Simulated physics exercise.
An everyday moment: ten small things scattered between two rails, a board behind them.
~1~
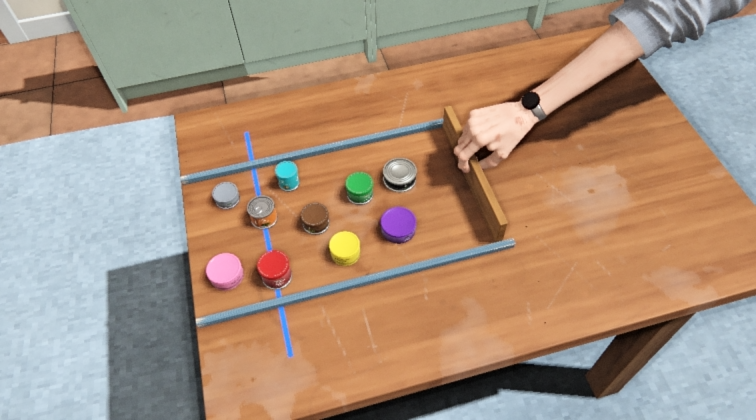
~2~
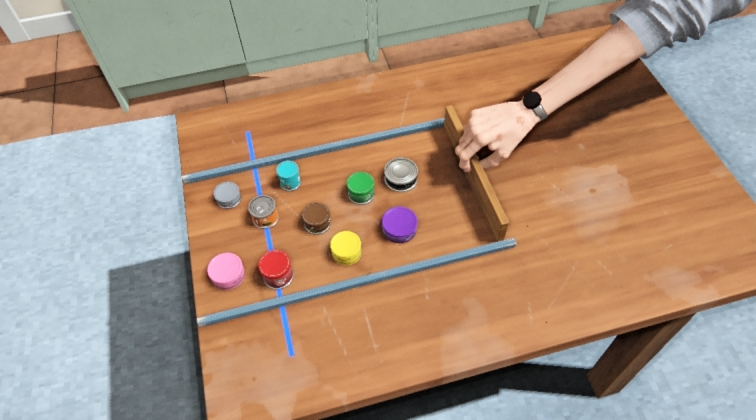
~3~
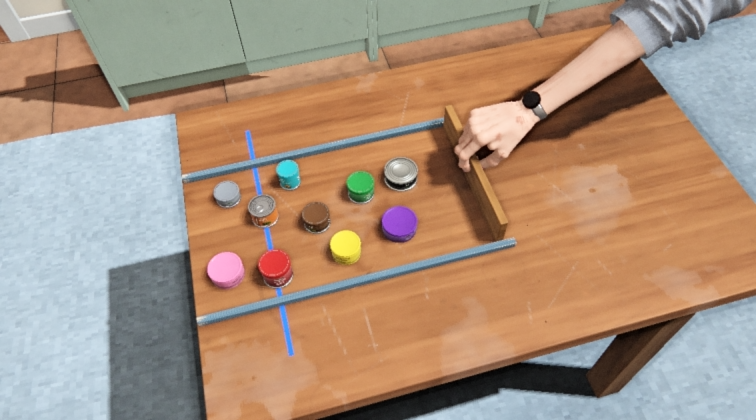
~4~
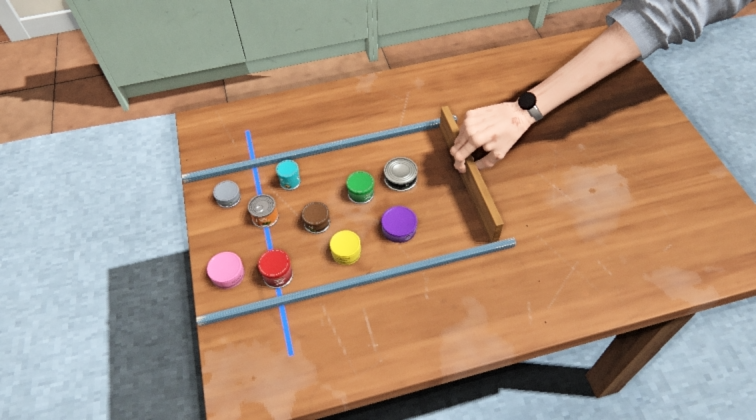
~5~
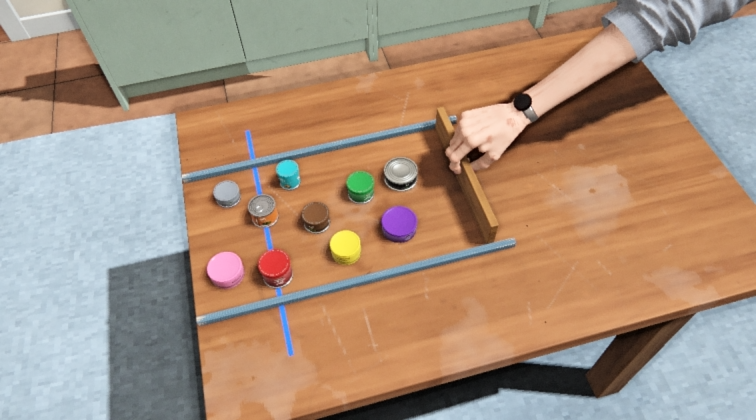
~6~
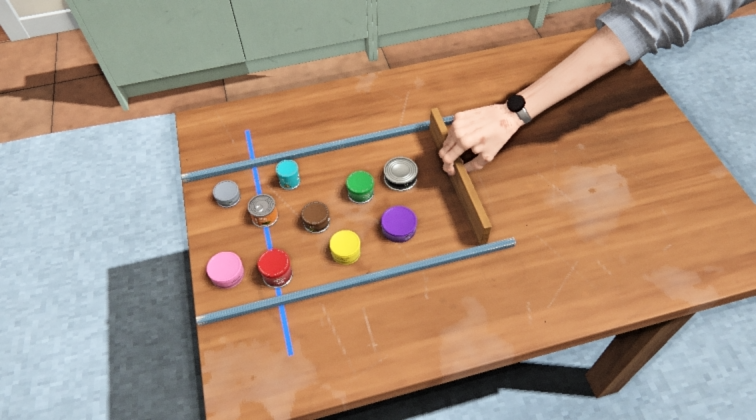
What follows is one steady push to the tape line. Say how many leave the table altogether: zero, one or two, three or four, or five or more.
Outcome: The number that fall off is zero.
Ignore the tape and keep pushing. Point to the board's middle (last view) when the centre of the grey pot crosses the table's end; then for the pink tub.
For the grey pot at (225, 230), for the pink tub at (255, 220).
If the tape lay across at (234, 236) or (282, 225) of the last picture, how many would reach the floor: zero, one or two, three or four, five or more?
In that order: 1 or 2; none at all.
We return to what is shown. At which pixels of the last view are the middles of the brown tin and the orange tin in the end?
First (224, 248), then (222, 224).
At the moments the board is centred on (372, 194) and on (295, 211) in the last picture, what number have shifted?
By then 5, and 8.
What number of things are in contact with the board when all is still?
5 of them.
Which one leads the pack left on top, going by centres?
Foremost is the pink tub.
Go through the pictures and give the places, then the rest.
The first frame shows pink tub (225, 272); grey pot (226, 196); orange tin (263, 213); board (472, 171); tape (266, 230).
The second frame shows grey pot (228, 195); brown tin (317, 218).
The third frame shows orange tin (264, 211); board (473, 170).
The fourth frame shows pink tub (226, 271); yellow tub (346, 248).
The fifth frame shows grey pot (227, 194); turquoise tin (289, 175).
The sixth frame shows pink tub (226, 270); grey pot (227, 194); orange tin (263, 211); board (457, 174); tape (266, 228).
Early on, none off yet; pink tub at rest near (226, 270); grey pot at rest near (227, 194); orange tin at rest near (263, 211).
A while later, none off yet; pink tub at rest near (226, 270); grey pot at rest near (227, 194); orange tin travelled about its own width near (239, 217).
Finally, the number that fall off is zero.
